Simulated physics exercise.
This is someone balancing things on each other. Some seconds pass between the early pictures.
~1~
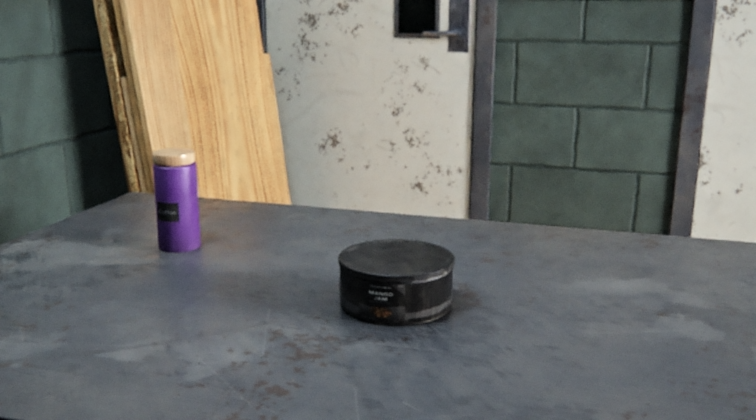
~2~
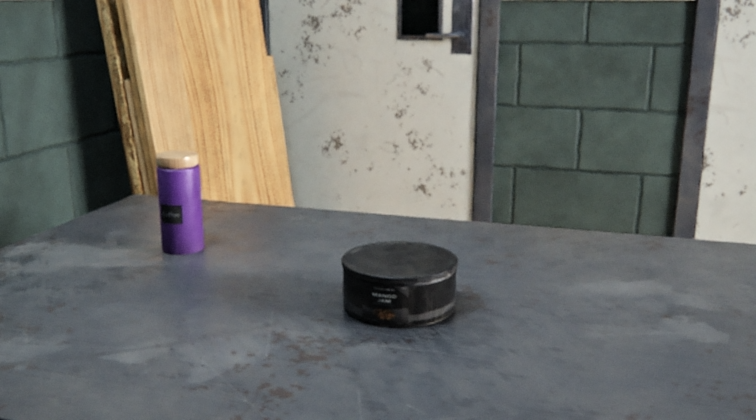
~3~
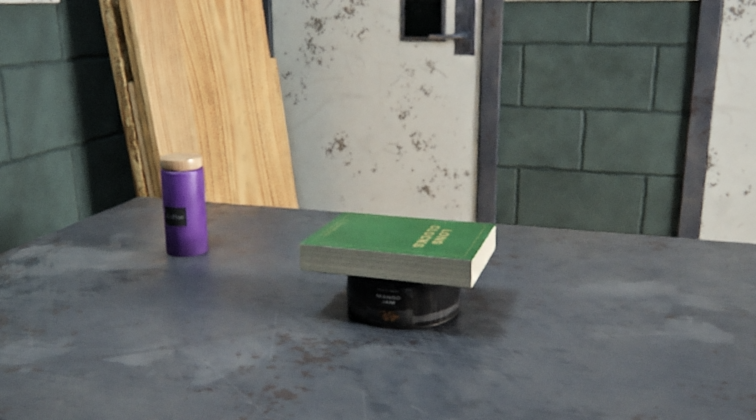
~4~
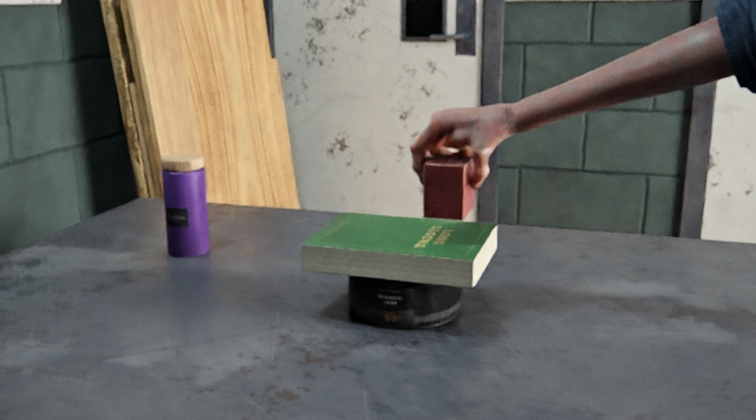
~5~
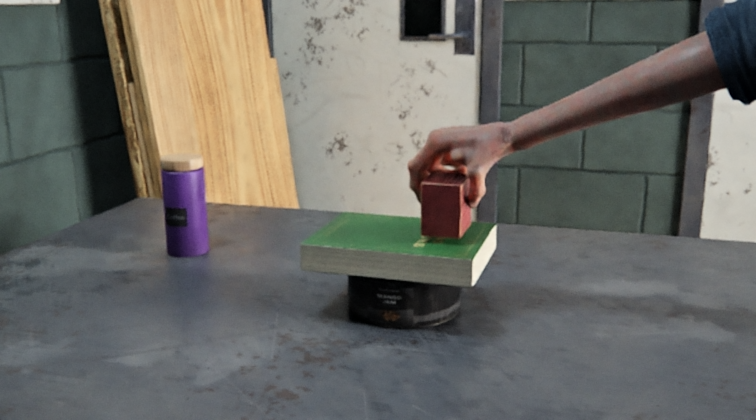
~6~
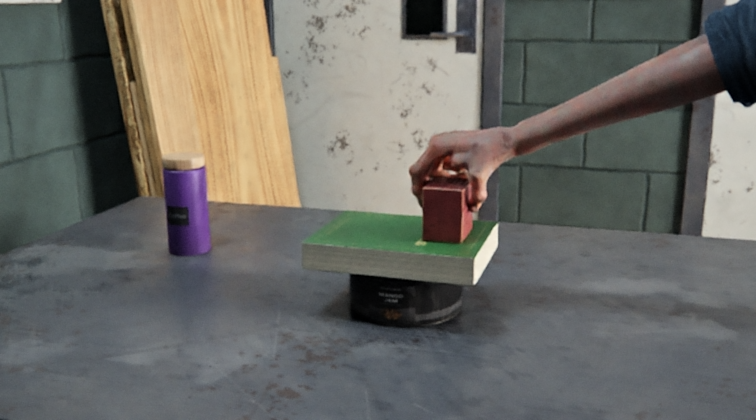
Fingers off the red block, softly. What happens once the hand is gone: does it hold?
Here the pile stays up.
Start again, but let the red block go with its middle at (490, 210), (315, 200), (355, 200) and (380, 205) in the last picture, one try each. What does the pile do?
First try: It comes apart; second try: It loses its balance; third try: It keeps its balance; fourth try: It stays up.
Then, 0.10 s later than the last frame, all is still.
Then, 0.40 s later than the last frame, red block resting near (448, 209).
When it is over, all 4 as before. End places, in pixels of the last picture, red block near (448, 209). The pile holds.
